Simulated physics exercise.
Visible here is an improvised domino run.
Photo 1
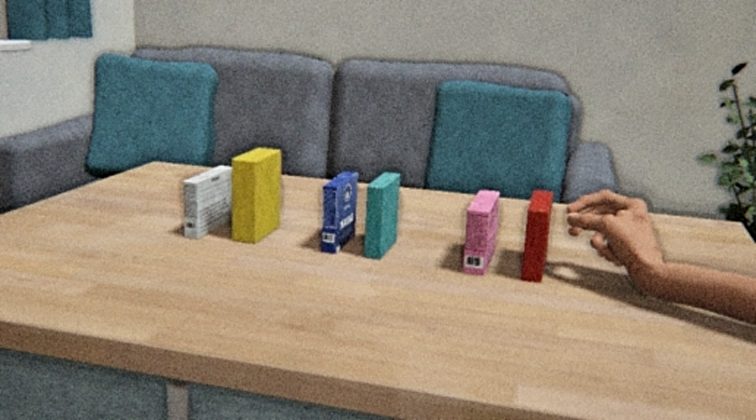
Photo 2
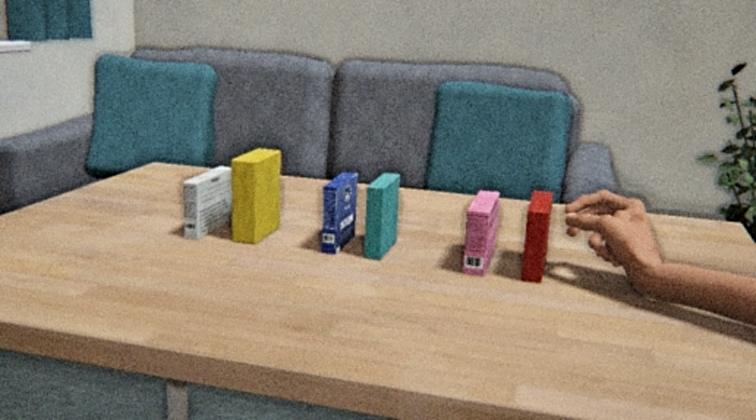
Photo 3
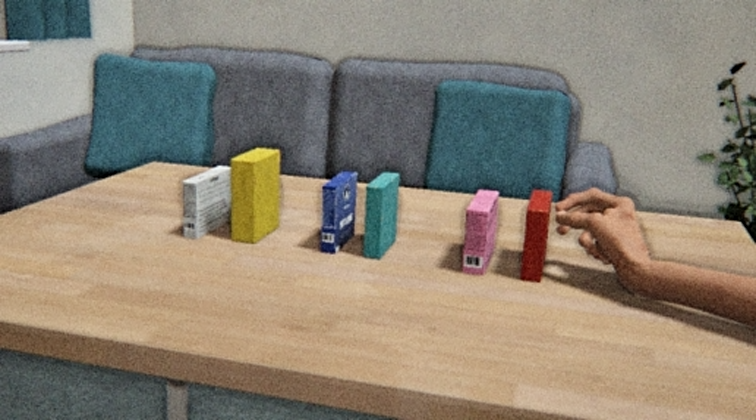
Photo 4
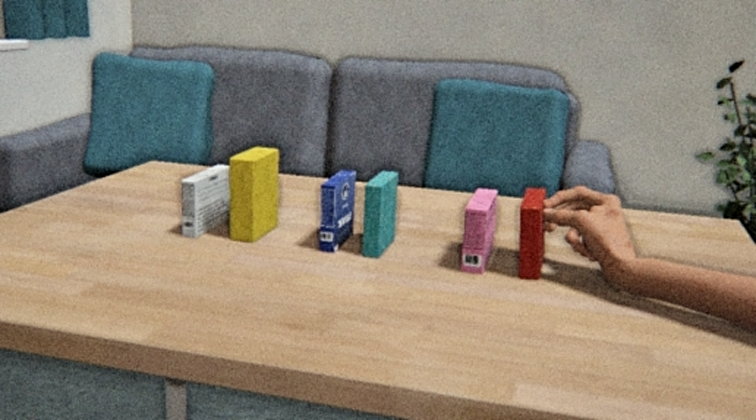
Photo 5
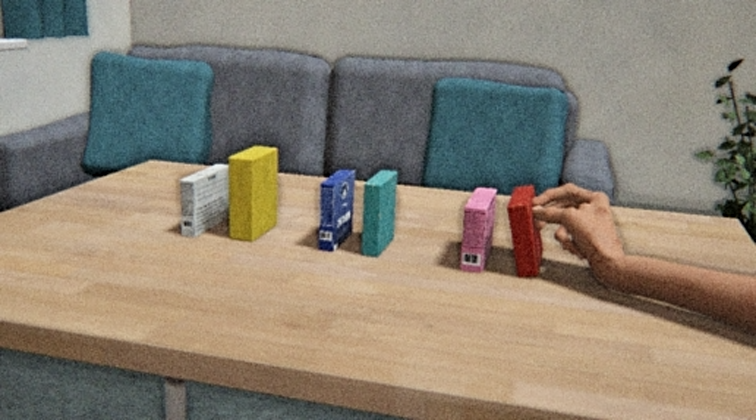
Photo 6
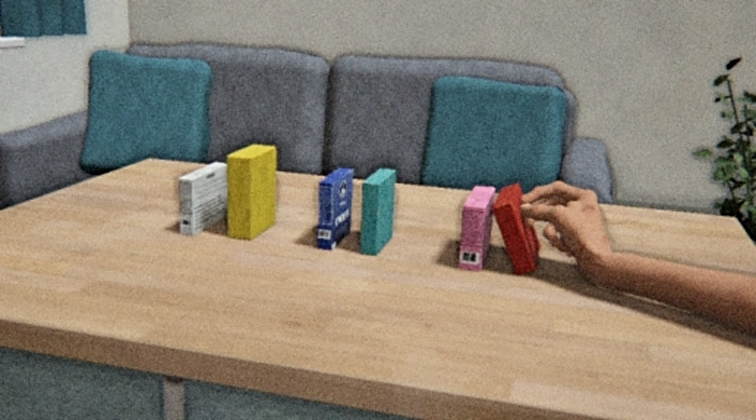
A hand reaches in from the right toward a red block at the end of a spaced row standing on a light wooden table, seen from slightly above with a grey sofa and teal cushions behind. Leftward from the red block stand a pink packet, a turquoise block, a blue packet, a yellow block and a white packet. The fingers close in and push the red block, which tilts left toward the pink packet, while the view drifts very slightly.
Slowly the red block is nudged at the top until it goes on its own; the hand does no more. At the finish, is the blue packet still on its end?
Yes.
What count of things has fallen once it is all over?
Count: 2.
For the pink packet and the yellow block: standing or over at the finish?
So the pink packet comes down, and the yellow block does not fall.
Then, 0.20 s past the last view, red block 63° over; pink packet rocked 52° from its first pose.
Then, 0.30 s past the last view, red block 71° over; pink packet on its side.
Finally, down or leaning hard on the table, pink packet; the other 3 still in place. Final places as the last picture's camera would see them, blue packet near (336, 209).
